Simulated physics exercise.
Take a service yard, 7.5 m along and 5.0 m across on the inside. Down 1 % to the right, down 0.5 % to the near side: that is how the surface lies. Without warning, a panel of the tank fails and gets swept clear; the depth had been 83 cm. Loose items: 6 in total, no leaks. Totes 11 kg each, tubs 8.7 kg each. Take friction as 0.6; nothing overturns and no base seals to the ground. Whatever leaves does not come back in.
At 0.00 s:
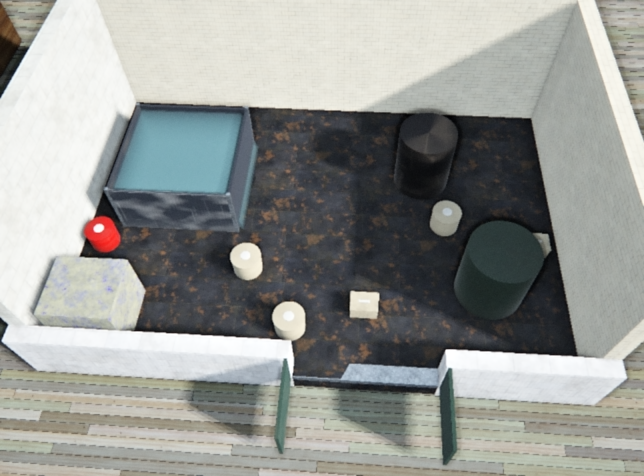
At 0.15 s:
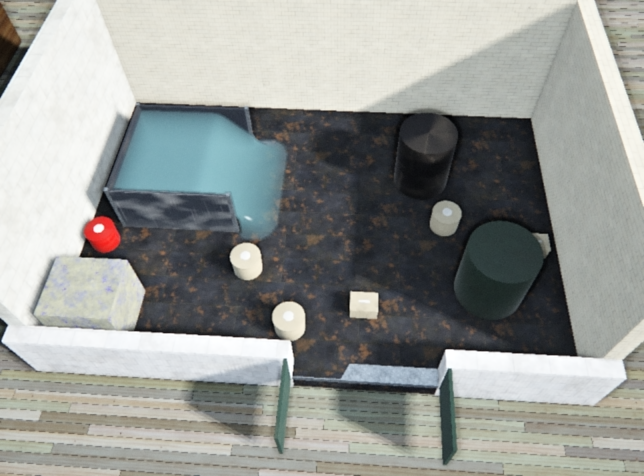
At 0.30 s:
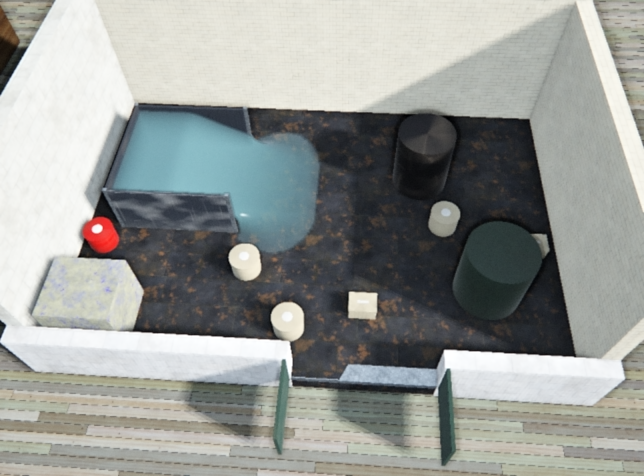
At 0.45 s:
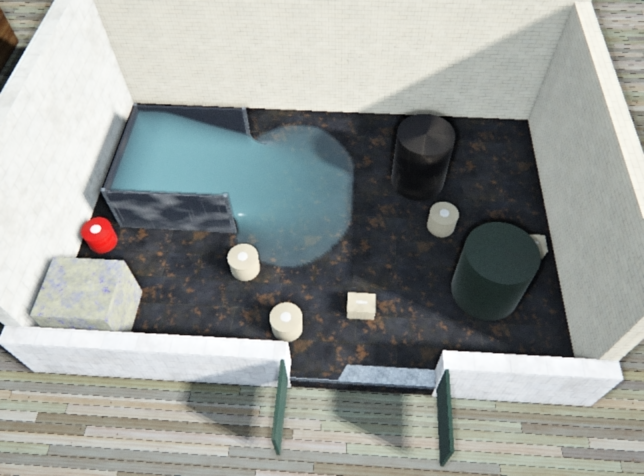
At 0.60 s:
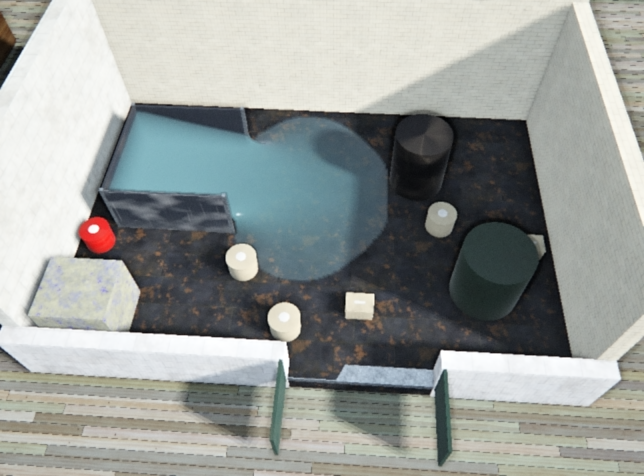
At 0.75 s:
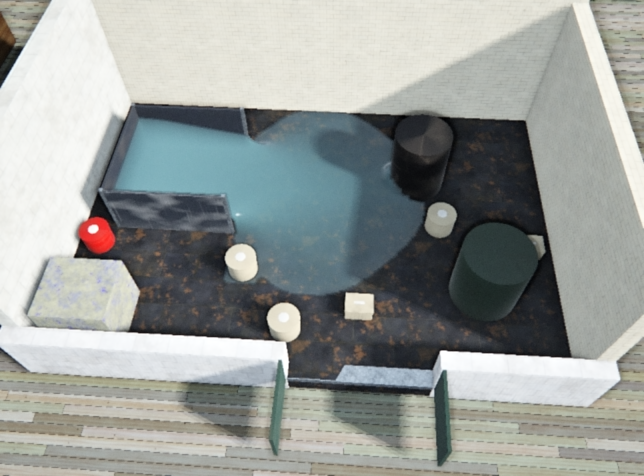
Blue water stands level in a dark-walled tank at the upper left of a walled yard, until the tank's right side gives way. The water pours out and fans rightward across the dark floor, reaching the black cylinder, while the scattered containers stay essentially in place.
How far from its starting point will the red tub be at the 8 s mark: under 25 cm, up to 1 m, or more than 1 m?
It will be under 25 cm from its start.
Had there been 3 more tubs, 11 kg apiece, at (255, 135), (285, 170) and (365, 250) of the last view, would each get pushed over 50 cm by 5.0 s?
Result, in listed order: Not exceeded / exceeded / exceeded.
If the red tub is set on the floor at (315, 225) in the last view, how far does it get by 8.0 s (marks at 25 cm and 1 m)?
As it turns out, it is swept away.
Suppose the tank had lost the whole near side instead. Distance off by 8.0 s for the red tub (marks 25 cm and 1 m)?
Note: Red tub swept well away.
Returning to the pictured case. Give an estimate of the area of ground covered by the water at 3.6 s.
Flooded: Near 26 m2.
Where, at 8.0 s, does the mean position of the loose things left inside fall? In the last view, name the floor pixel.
At about (207, 296).
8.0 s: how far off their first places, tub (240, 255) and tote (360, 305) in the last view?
Taking them in order, 50 cm and gone out.
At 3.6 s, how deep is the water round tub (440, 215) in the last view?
I'd say some 13 cm.
After 1.6 s the red tub is near (93, 229), 0.0 m from its start, aground; 0 of 6 are out; 1 afloat.
After 3.6 s the red tub is near (93, 229), 0.0 m from its start, aground; 1 of 6 are out; 2 afloat.
After 5.6 s the red tub is near (93, 229), 0.0 m from its start, aground; 1 of 6 are out; 2 afloat.
After 8.0 s the red tub is near (93, 229), 0.0 m from its start, aground; 1 of 6 are out; 2 afloat.
